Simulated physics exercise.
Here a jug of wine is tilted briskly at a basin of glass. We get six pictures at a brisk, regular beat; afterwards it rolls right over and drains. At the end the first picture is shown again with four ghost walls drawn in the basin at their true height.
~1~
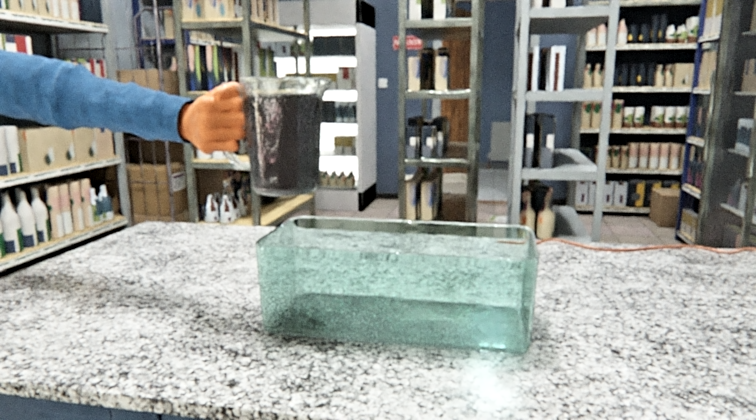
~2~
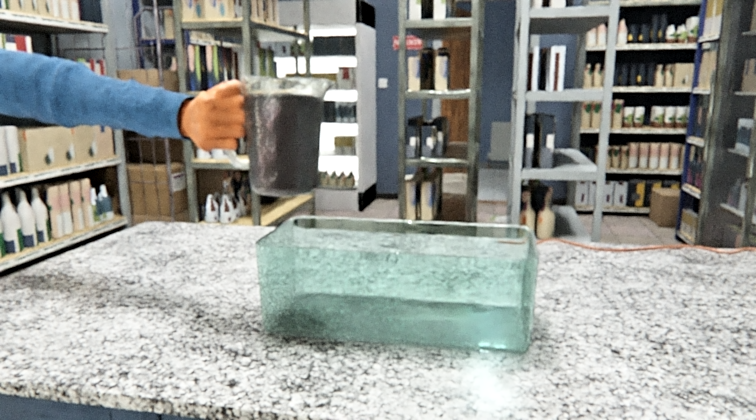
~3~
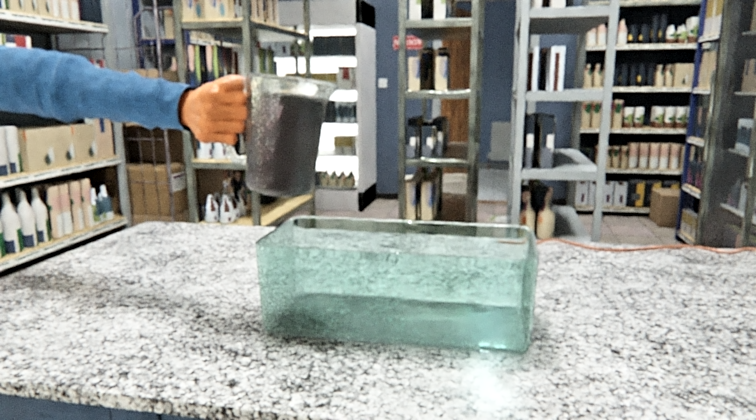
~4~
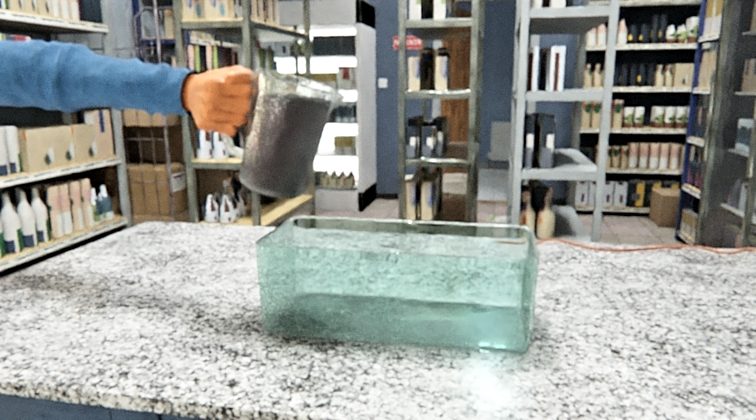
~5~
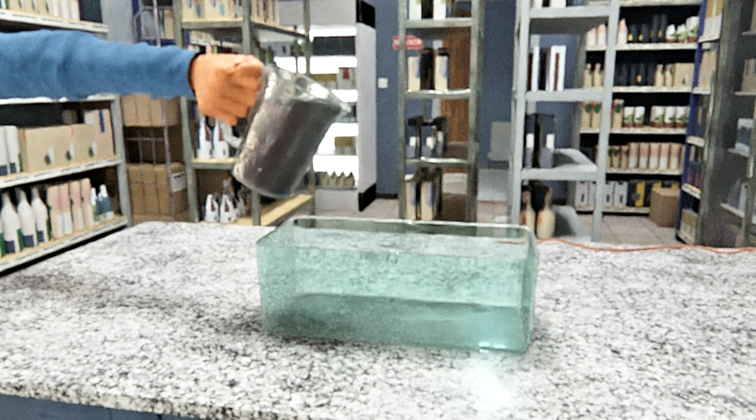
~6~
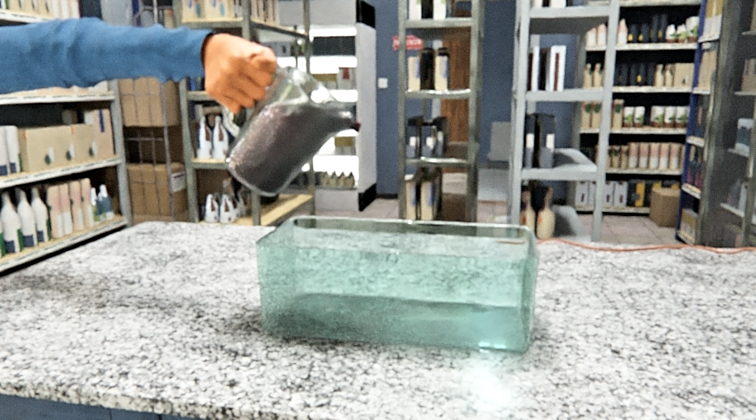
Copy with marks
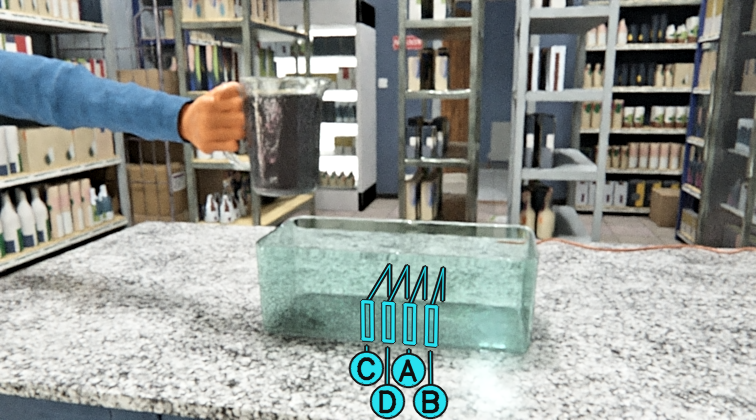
A blue-sleeved arm tilting a glass jug of dark liquid rightward above a glass basin until liquid reaches over the lip.
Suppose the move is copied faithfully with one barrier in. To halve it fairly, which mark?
Go for C.
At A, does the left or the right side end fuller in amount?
The left side.
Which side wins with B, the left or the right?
The left side.
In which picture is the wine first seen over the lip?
In picture 6.
On the marked copy, A at (408, 350); B at (430, 351); C at (366, 346); D at (387, 348).
With A, about 88 % ends left of the wall and 6 % right of it; 5 % is lost outside.
With B, about 91 % ends left of the wall and 7 % right of it.
With C, about 49 % ends left of the wall and 49 % right of it.
With D, about 75 % ends left of the wall and 19 % right of it; 6 % is lost outside.
